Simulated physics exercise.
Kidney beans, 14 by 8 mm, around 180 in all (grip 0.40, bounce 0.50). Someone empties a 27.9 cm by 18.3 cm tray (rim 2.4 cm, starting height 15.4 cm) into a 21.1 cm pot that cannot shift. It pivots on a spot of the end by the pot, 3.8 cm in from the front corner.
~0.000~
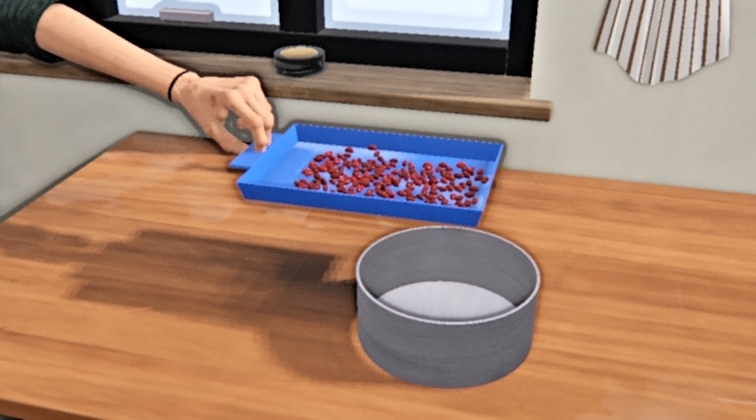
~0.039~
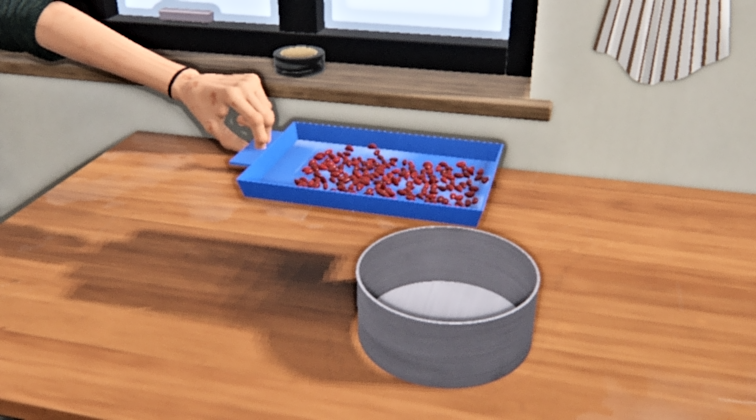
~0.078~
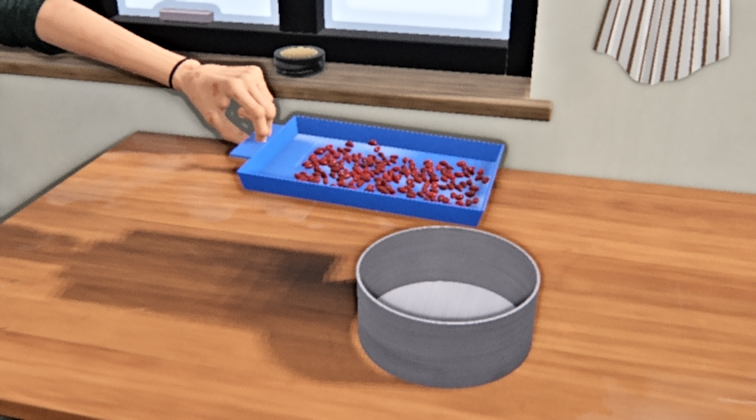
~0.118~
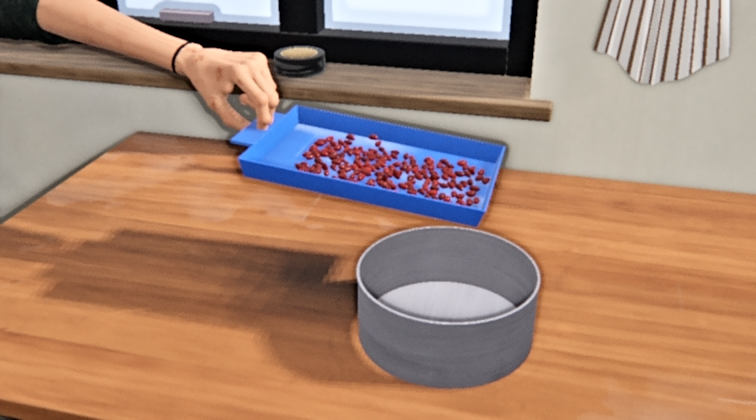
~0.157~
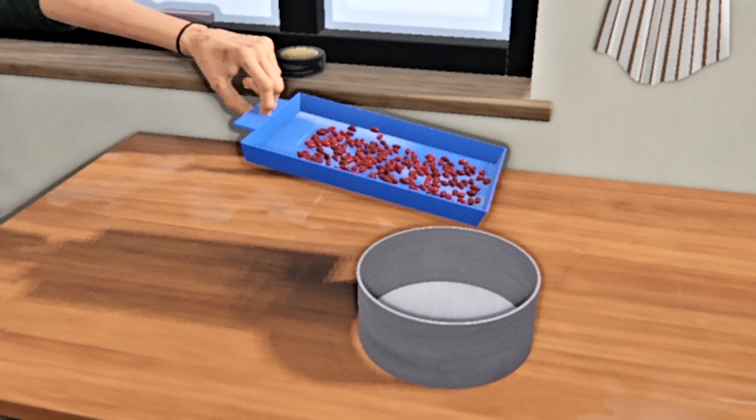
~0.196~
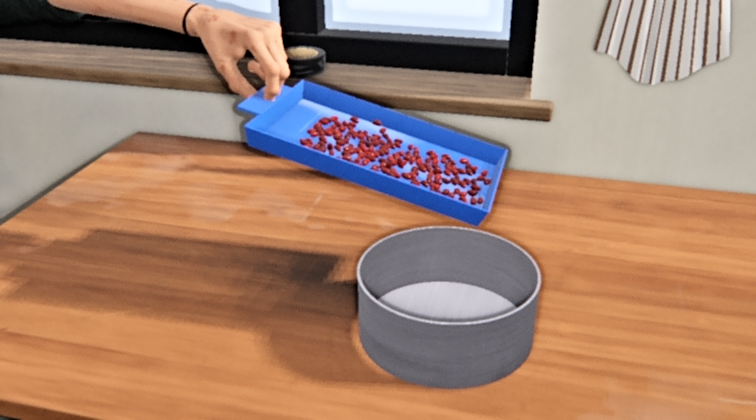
A blue tray of red beans lay on a wooden table behind a round grey pot, then a hand at its left end slowly raised that end, tilting the tray down toward the right.
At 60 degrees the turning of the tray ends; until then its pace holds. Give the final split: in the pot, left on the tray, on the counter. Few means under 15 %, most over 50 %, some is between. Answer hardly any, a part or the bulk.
Pot hardly any, tray the bulk, counter a part.
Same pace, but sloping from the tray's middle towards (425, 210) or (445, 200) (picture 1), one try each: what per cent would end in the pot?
About 45 and 30 per cent.
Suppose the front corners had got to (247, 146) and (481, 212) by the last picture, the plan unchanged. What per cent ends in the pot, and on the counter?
Pot 25, counter 5.
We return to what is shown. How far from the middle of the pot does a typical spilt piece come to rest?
Roughly 26 cm.
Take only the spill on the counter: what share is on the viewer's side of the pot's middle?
Roughly 0 per cent.
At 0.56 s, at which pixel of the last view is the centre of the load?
Near (469, 162).
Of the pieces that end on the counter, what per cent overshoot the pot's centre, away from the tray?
Some 90 per cent.
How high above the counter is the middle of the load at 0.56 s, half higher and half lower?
Roughly 18 cm.
Then, at 0.41 s, tilt 38 degrees; the tray holds 100 %, the pot 0 %.
After 0.56 s, tilt 54 degrees; the tray holds 100 %, the pot 0 %.
After 0.83 s, tilt 60 degrees; the tray holds 75 %, the pot 5 %.
By 2.2 s all is still; pot 5 %, tray 65 %, counter 25 %.
